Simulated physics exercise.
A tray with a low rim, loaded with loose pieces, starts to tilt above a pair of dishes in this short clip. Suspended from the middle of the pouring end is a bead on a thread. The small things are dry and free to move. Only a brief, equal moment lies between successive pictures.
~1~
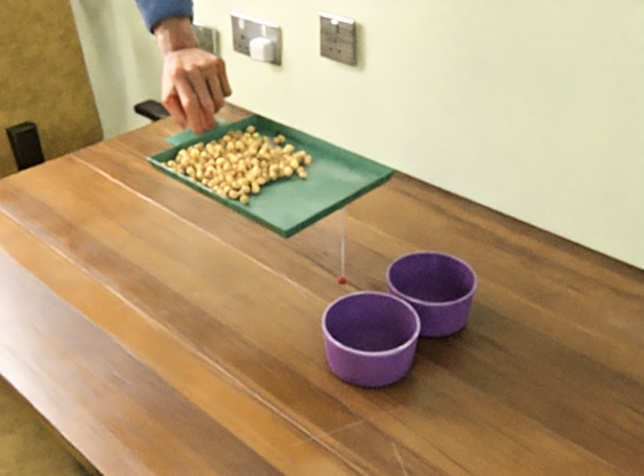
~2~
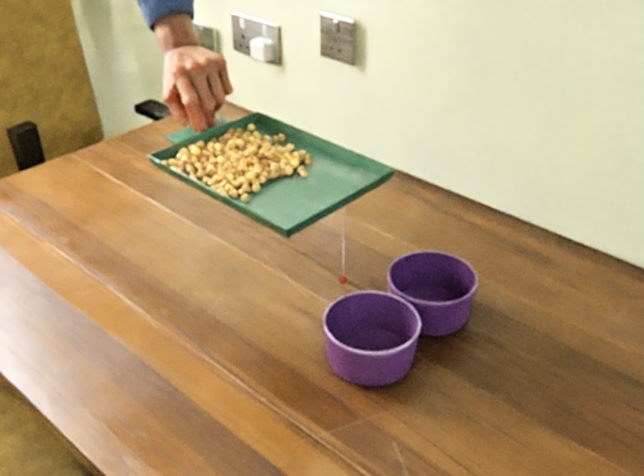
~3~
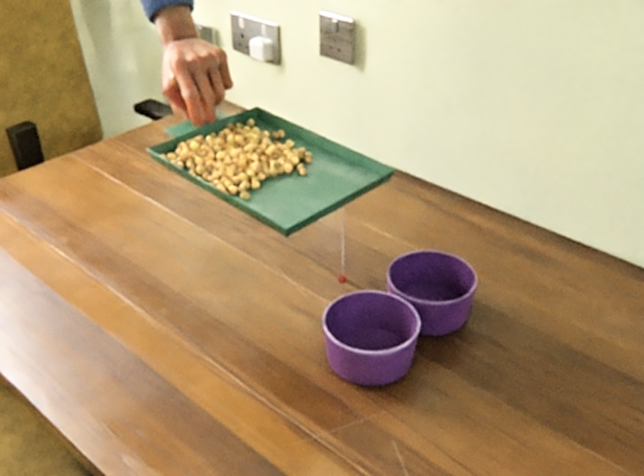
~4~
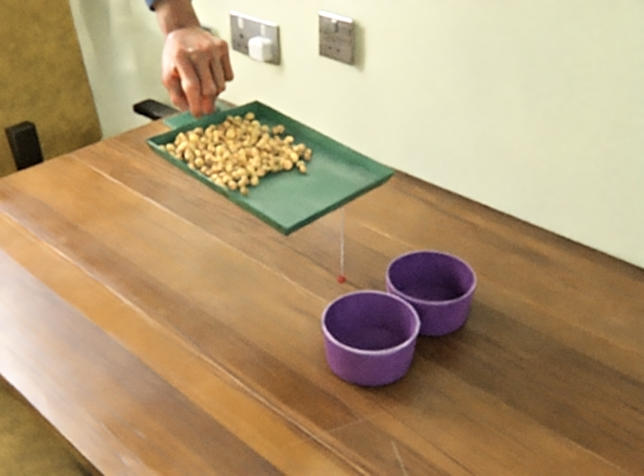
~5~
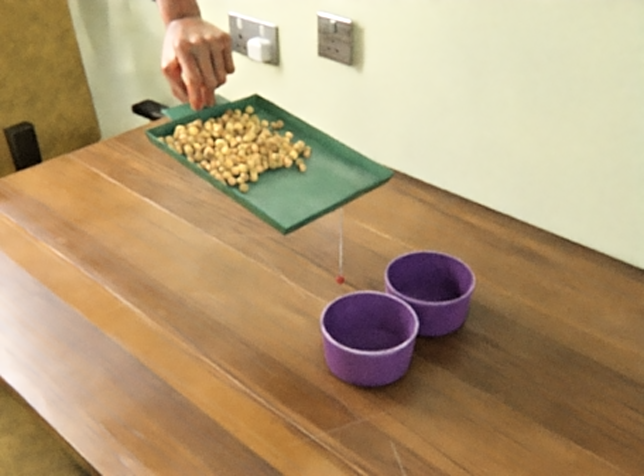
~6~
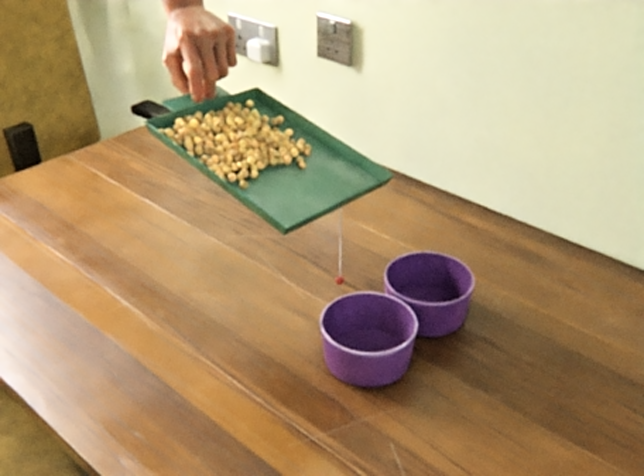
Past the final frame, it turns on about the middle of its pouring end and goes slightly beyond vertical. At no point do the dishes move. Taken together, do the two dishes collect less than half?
No, they get the bigger share.
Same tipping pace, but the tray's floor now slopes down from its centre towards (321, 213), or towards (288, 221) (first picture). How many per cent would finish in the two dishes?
In order, 50 in a hundred and 10 in a hundred.
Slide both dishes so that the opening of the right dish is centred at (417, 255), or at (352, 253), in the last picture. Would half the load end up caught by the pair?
A majority, then a minority.
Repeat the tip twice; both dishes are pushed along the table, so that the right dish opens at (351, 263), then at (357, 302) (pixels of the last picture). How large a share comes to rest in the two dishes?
About 20 per cent first, then about 40 per cent.
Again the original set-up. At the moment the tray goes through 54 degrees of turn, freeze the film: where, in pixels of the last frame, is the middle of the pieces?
Near (344, 173).
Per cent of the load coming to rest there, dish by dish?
The left dish keeps near 30 in a hundred, the right dish near 50 in a hundred.
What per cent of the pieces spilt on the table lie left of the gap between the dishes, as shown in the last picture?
Near 90 in a hundred.
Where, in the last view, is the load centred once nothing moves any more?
I'd mark it at roughly (410, 313).
Just after the last frame, tray tipped steeply; almost all on the tray; just a few in the left dish; just a few in the right dish; just a few in the air.
A moment on, tray tipped right over; the larger part on the tray; about a tenth in the left dish; about a tenth in the right dish; just a few outside both; about a tenth in the air.
Further on, tray tipped past a quarter turn; roughly a third in the left dish; roughly half in the right dish; roughly a quarter outside both.
When it is over, tray tipped past a quarter turn; roughly a third in the left dish; roughly half in the right dish; roughly a quarter outside both.
